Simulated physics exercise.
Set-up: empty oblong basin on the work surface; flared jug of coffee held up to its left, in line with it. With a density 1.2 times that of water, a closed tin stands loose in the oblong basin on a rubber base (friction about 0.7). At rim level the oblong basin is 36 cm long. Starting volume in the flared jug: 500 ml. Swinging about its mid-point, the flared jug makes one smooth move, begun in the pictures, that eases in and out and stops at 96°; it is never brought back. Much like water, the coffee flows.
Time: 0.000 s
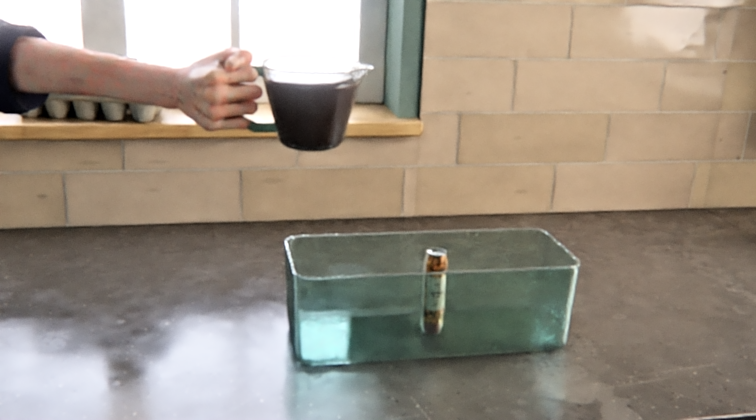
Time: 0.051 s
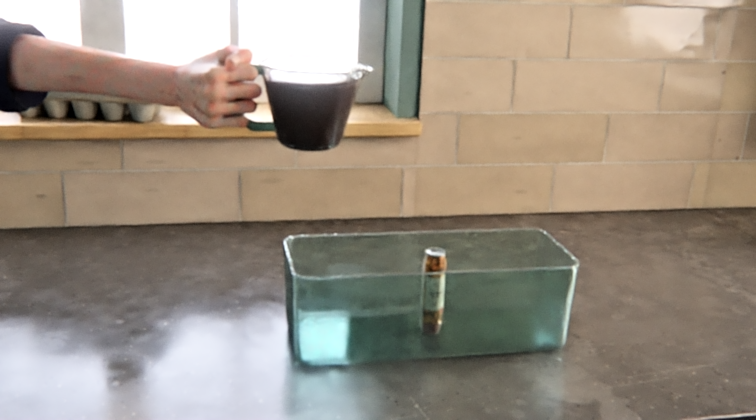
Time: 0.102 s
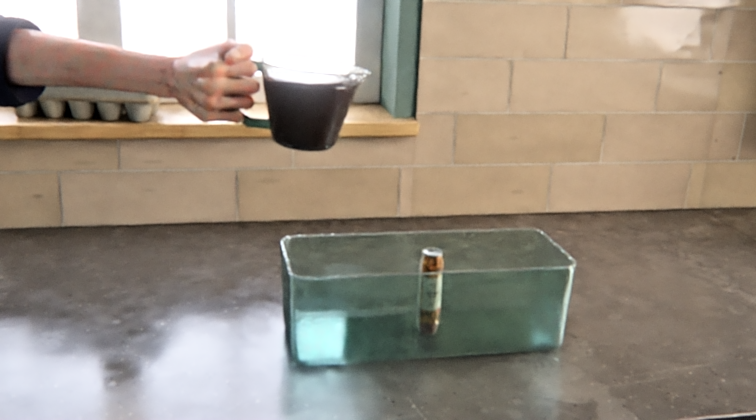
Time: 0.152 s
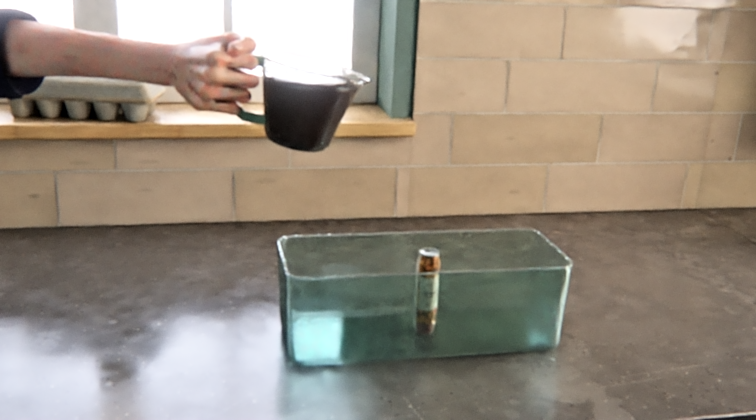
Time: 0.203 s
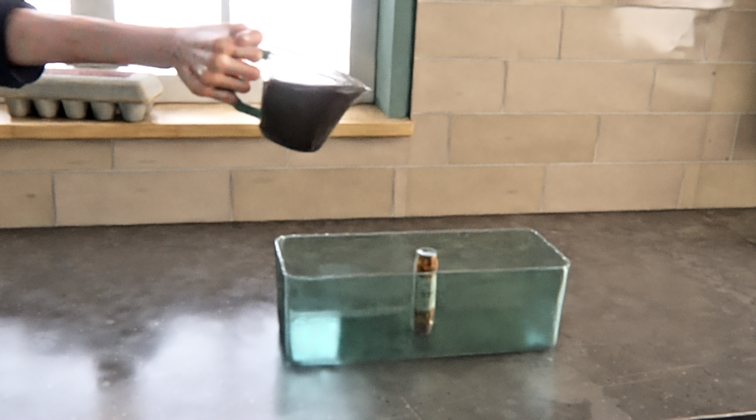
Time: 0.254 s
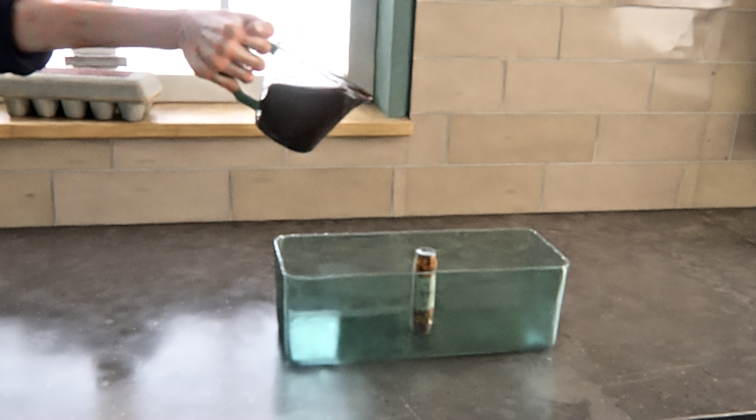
In this clip, a hand holds a flared jug of dark liquid above and to the left of a greenish glass basin with a small upright container inside, then steadily tilts the jug to the right.
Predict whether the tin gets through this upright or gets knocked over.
It will go down.
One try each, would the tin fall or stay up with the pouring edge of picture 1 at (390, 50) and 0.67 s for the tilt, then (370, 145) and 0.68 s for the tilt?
The tin overturns the first time and stays vertical the second time.
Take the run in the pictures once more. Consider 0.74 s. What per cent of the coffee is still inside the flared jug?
Around 6 percent of it.
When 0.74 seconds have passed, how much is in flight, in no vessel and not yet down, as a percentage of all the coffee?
18 in a hundred, give or take.
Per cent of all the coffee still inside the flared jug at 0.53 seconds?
Near 42 in a hundred.
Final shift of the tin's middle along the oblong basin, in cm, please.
Shift of tin centre: Approx. 9.0 cm.
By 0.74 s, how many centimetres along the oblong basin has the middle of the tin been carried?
Reading: Roughly 2 cm.
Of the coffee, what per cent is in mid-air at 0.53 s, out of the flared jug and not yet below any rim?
Close to 40 per cent, I'd say.
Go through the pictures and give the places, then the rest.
It leans 0°; its right rim is at (373, 66); the coffee meets the walls at (265, 75) and (357, 76); the oblong basin's rim runs from (290, 258) to (562, 248); the tin's top is at (436, 255), in the first picture.
It leans 1°; its right rim is at (373, 68); the coffee meets the walls at (265, 75) and (357, 77), in the second picture.
It leans 5°; its right rim is at (372, 72); the coffee meets the walls at (264, 74) and (356, 78), in the third picture.
It leans 11°; its right rim is at (372, 79); the coffee meets the walls at (265, 74) and (357, 81), in the fourth picture.
It leans 20°; its right rim is at (372, 89); the coffee meets the walls at (266, 76) and (362, 84), in the fifth picture.
It leans 29°; its right rim is at (372, 101); the coffee meets the walls at (266, 81) and (363, 93); 2 per cent is over the edge, in the sixth picture.
After 0.53 s the tilt is 85° and 42 per cent is still to pour; the tin stands where it began.
After 0.74 s the tilt is 96° and 6 per cent is still to pour; the tin leans 9°.
After 0.95 s the tilt is 96° and 0 per cent is still to pour; the tin lies on its side.
After 1.18 s the tilt is 96° and 0 per cent is still to pour; the tin lies on its side.
In the end the tin lies on its side.
